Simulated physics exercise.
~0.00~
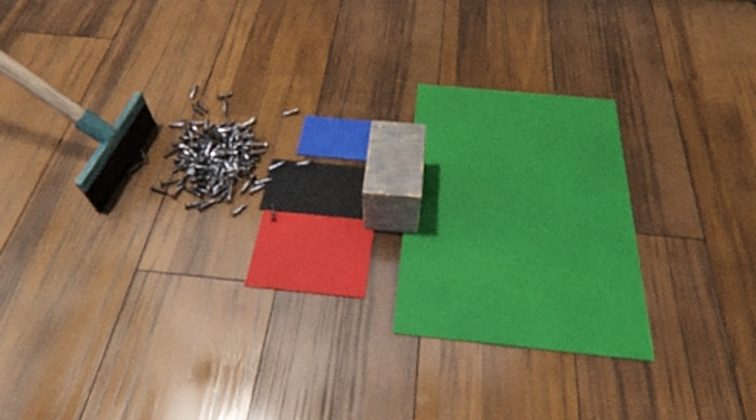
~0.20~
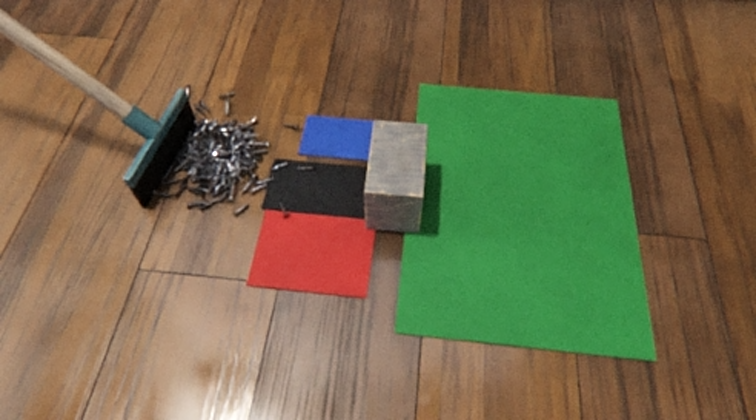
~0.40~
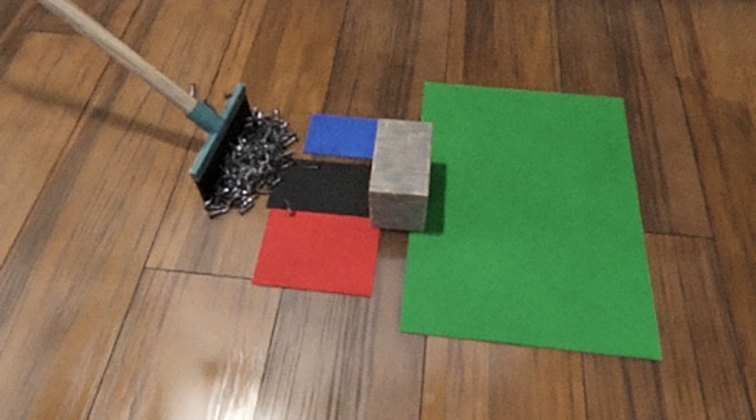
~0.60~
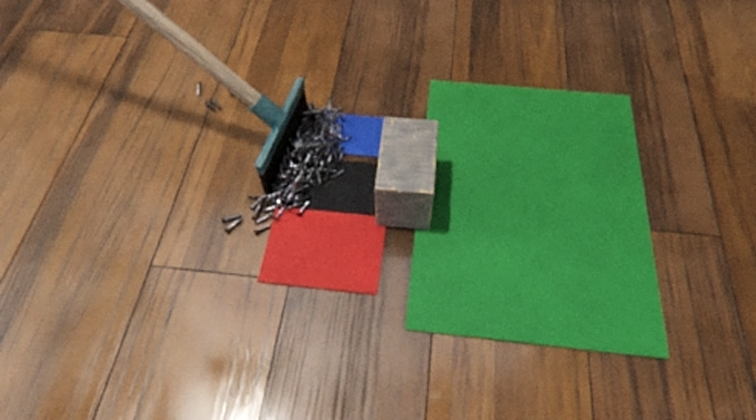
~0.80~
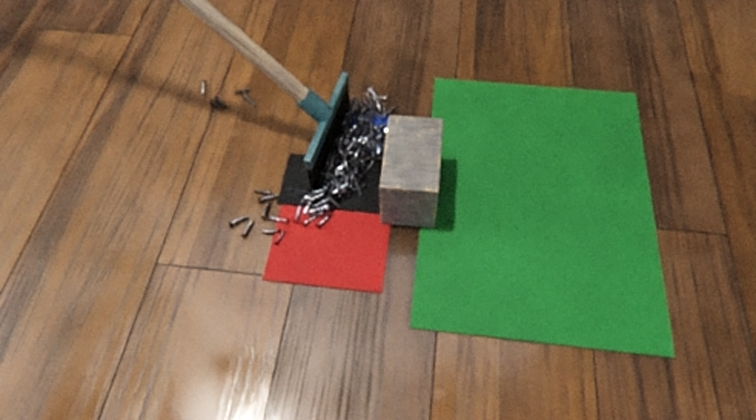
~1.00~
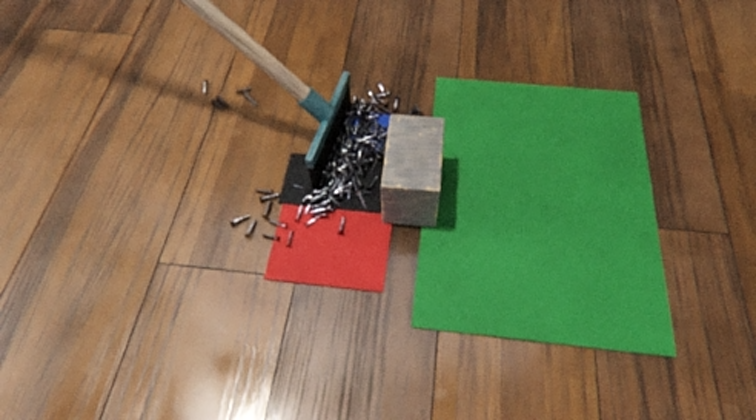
The footage shows a squeegee pushing a pile of small metal screws rightward across a wooden floor toward a fixed block, then stopping just short of it, with the screws mostly spread over the blue and black mats, a few on red, some on bare floor, and none on green.
